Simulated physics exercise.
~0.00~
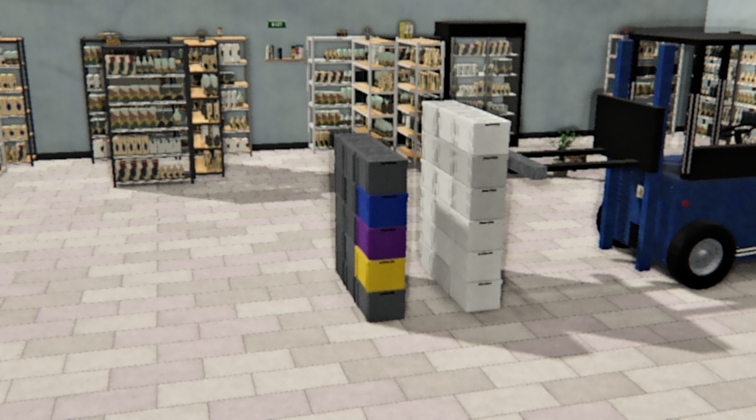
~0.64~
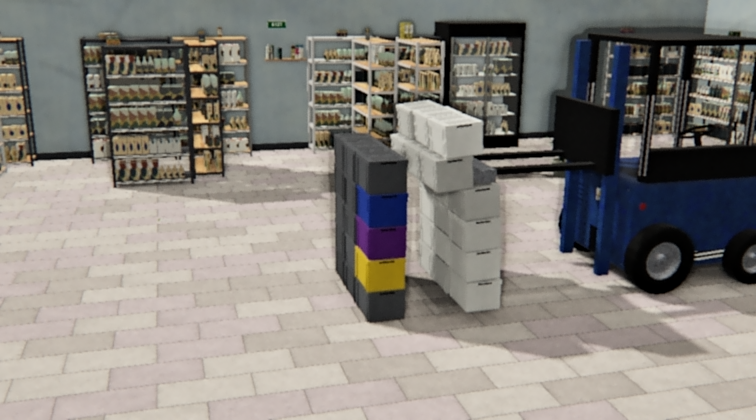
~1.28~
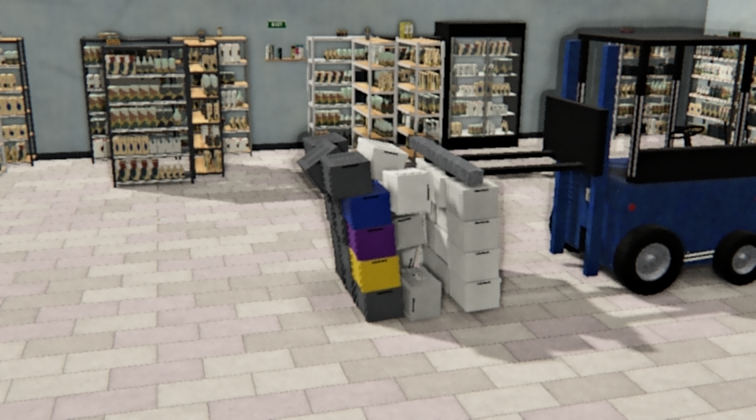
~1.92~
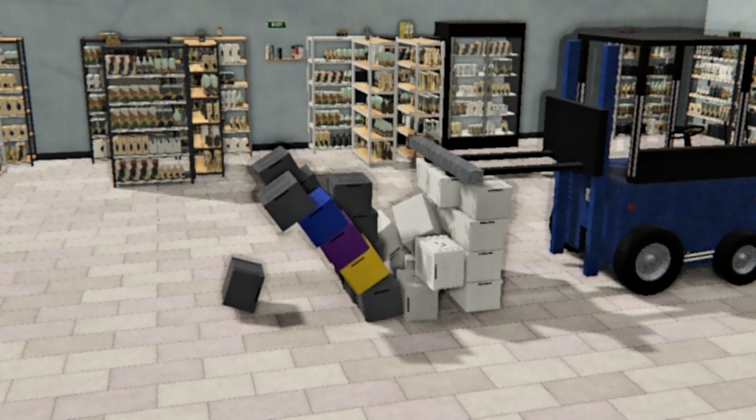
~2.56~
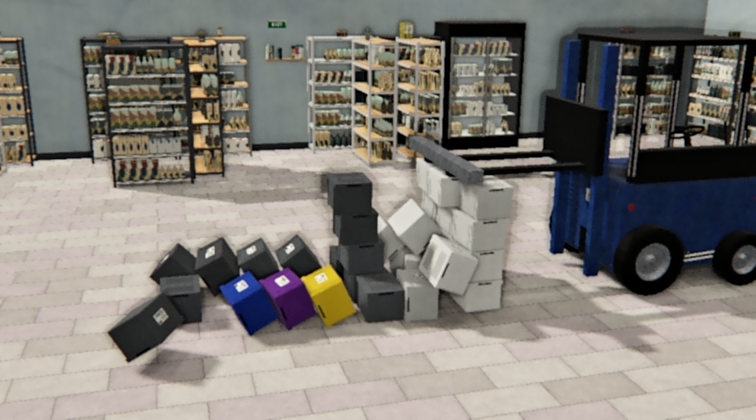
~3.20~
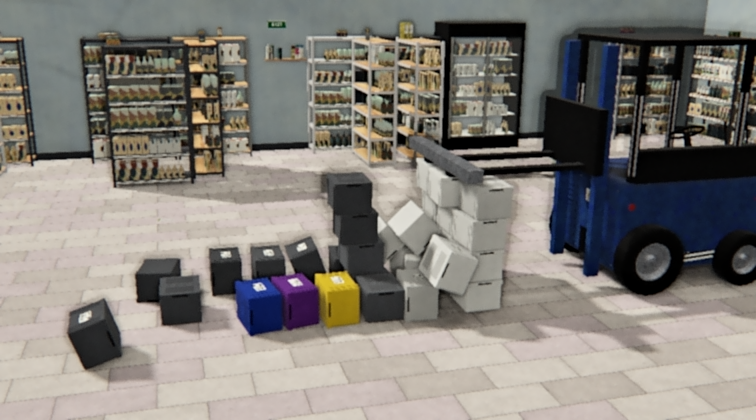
In the video, a blue forklift moves left, pushing a beam into a wall of pale boxes, which partly collapses against a dark stack beside it. Blue, purple and yellow boxes tip left with several dark ones and end on the floor, while some dark and pale boxes remain stacked.
